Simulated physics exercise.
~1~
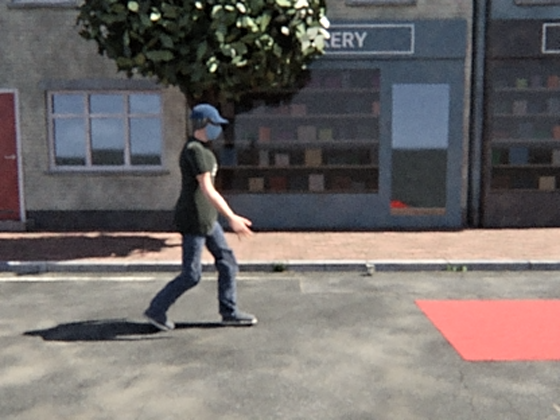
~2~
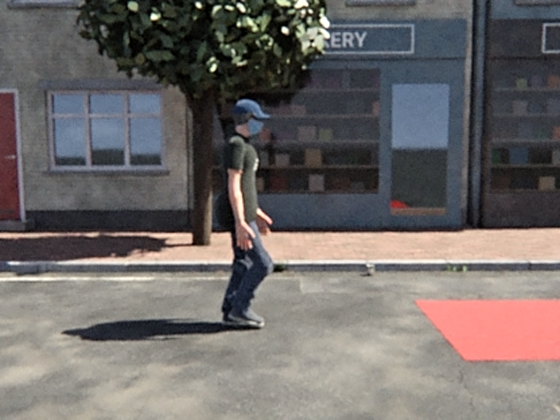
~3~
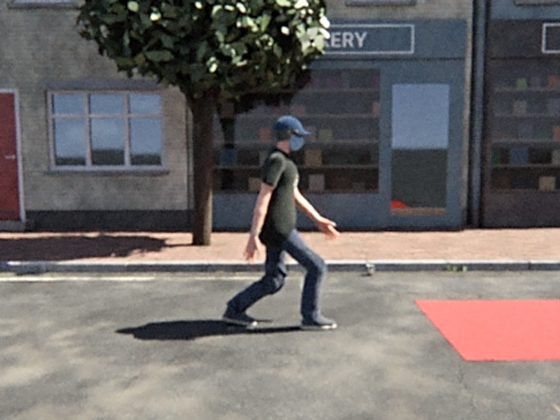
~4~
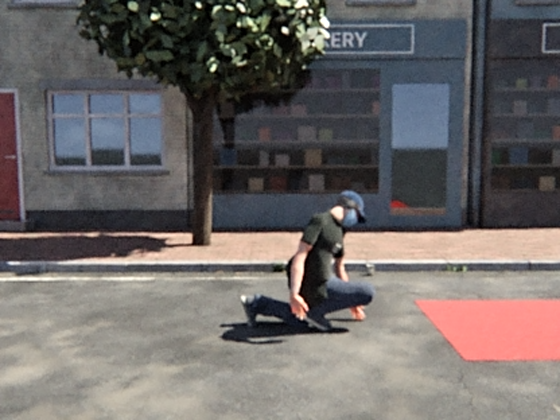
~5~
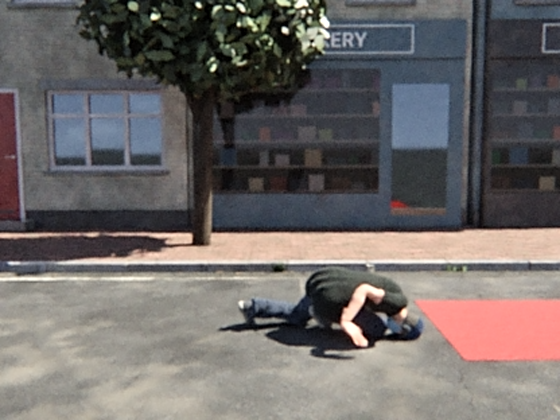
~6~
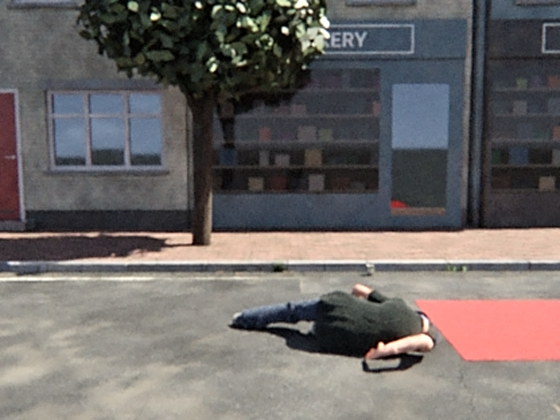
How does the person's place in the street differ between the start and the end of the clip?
At the start the person is upright on the road toward the left, well away from the red mat. At the end the person is farther right and lower in view, lying on the road just short of the mat's near edge.
